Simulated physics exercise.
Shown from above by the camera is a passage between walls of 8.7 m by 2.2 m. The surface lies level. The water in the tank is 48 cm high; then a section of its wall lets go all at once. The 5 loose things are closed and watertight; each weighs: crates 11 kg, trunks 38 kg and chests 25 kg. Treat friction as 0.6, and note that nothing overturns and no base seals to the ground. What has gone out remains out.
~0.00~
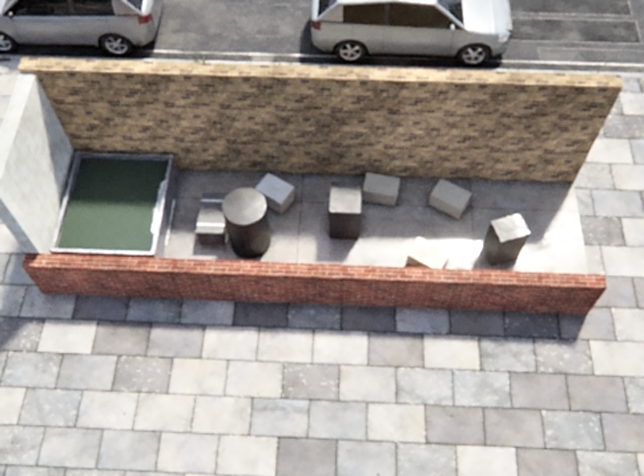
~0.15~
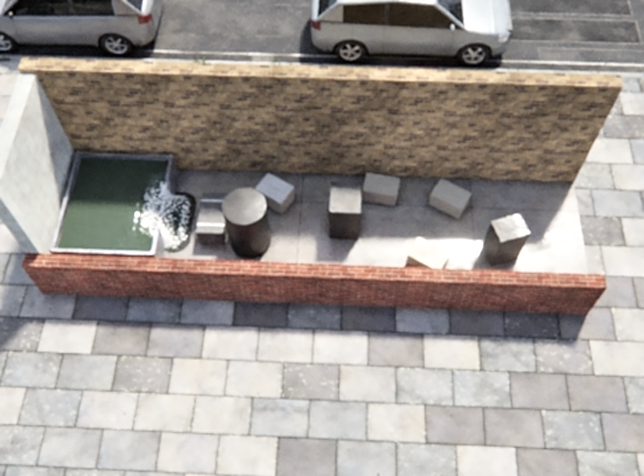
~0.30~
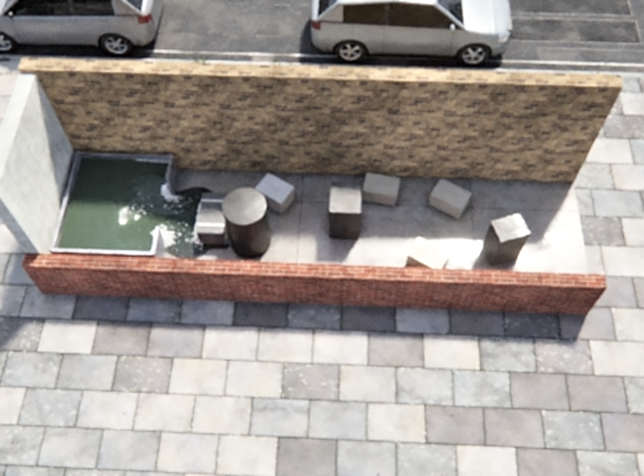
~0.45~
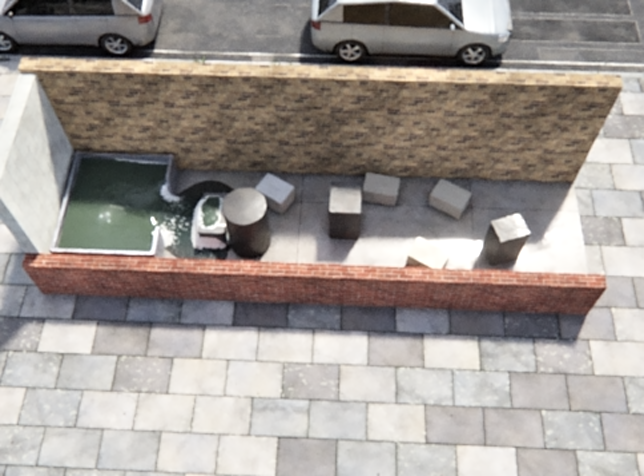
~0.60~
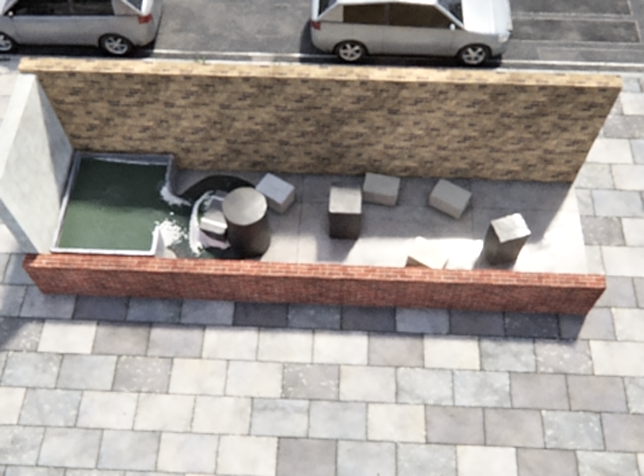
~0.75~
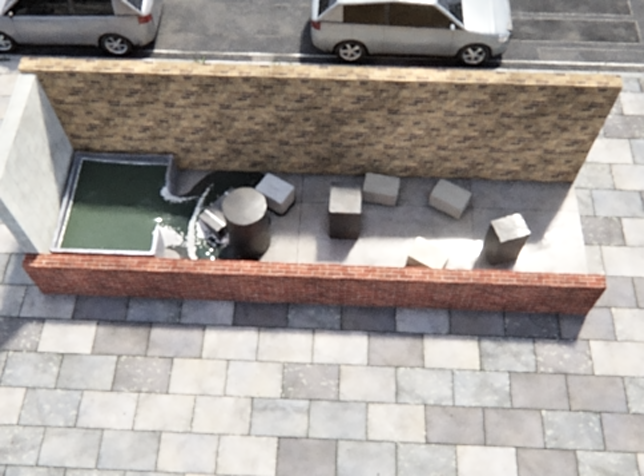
At the start, green water sits still in a tank at the left end of a walled passage, with blocks and a round stump-like object standing to its right. Water then bursts through an opening, splashes around the nearest block and stump, and spreads rightward as that block shifts slightly.
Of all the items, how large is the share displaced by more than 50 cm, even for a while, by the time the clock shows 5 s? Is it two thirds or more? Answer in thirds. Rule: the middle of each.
Yes, two thirds or more.
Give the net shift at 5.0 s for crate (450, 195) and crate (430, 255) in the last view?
In that order: 100 cm, 80 cm.
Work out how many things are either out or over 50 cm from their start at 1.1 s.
At that time I count 0.
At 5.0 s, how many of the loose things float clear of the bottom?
The count is 3.
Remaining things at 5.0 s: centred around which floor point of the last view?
Roughly at (411, 219).
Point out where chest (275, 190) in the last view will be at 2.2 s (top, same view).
About (318, 192), give or take.
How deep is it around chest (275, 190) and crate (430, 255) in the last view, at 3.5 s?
Roughly 8 and 5 cm.
After 1.1 s 0 of 5 are over 50 cm from their spots; 0 afloat.
After 2.2 s 2 of 5 are over 50 cm from their spots; 1 afloat.
After 3.5 s 4 of 5 are over 50 cm from their spots; 2 afloat.
After 5.0 s 5 of 5 are over 50 cm from their spots, and 5 have been at some point; 3 afloat.
